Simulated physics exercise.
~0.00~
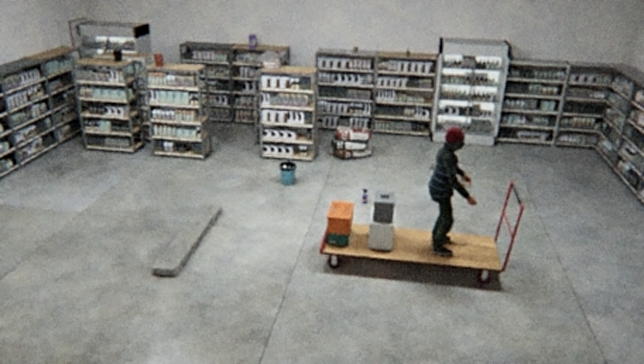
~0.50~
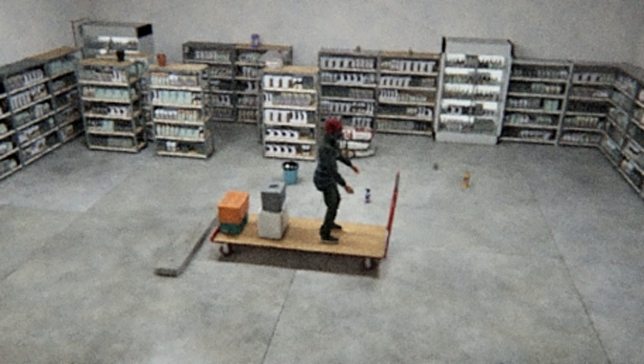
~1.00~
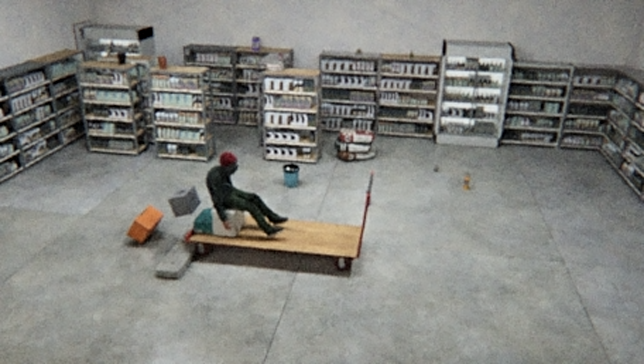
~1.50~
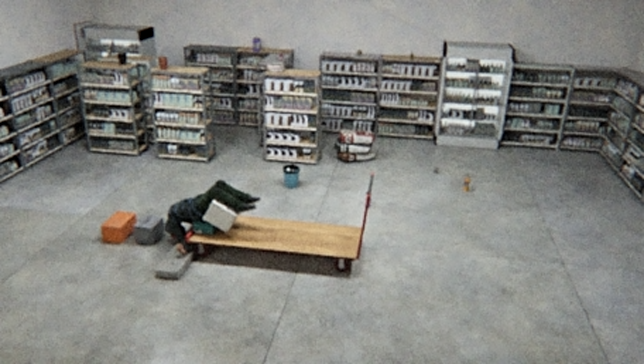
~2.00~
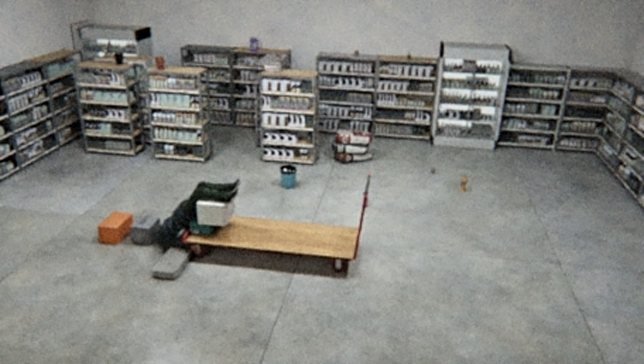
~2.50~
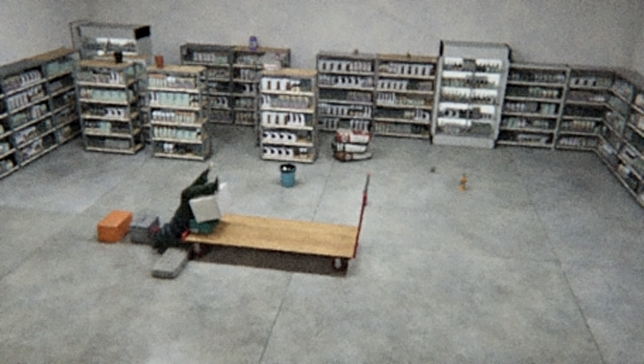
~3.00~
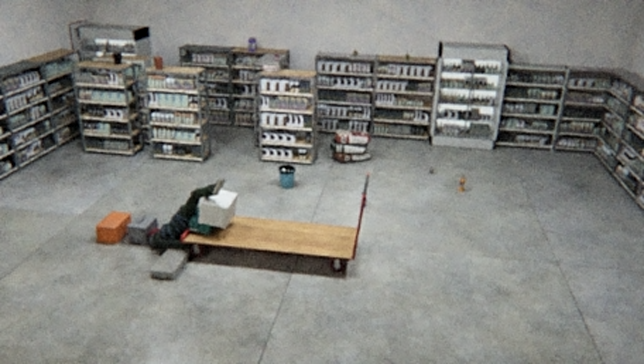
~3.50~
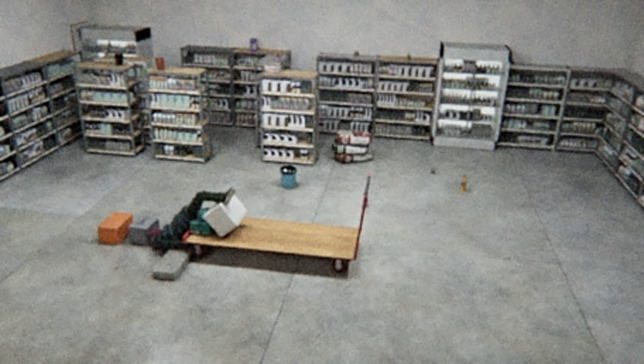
A person in dark clothes and a red cap stands on a flat wooden trolley with a red handle, seen from above in a grey storeroom lined with stocked shelves. Orange, grey, white and teal boxes sit at its left end as it rolls left toward a low grey kerb. The trolley stops at the kerb, and the person drops back into a sitting position while the orange and grey boxes fly off the front. The person tumbles headfirst over the edge, legs tipping up, then sags limply. The orange and grey boxes rest on the floor, while the tilted white box and the teal one remain at the deck's front.
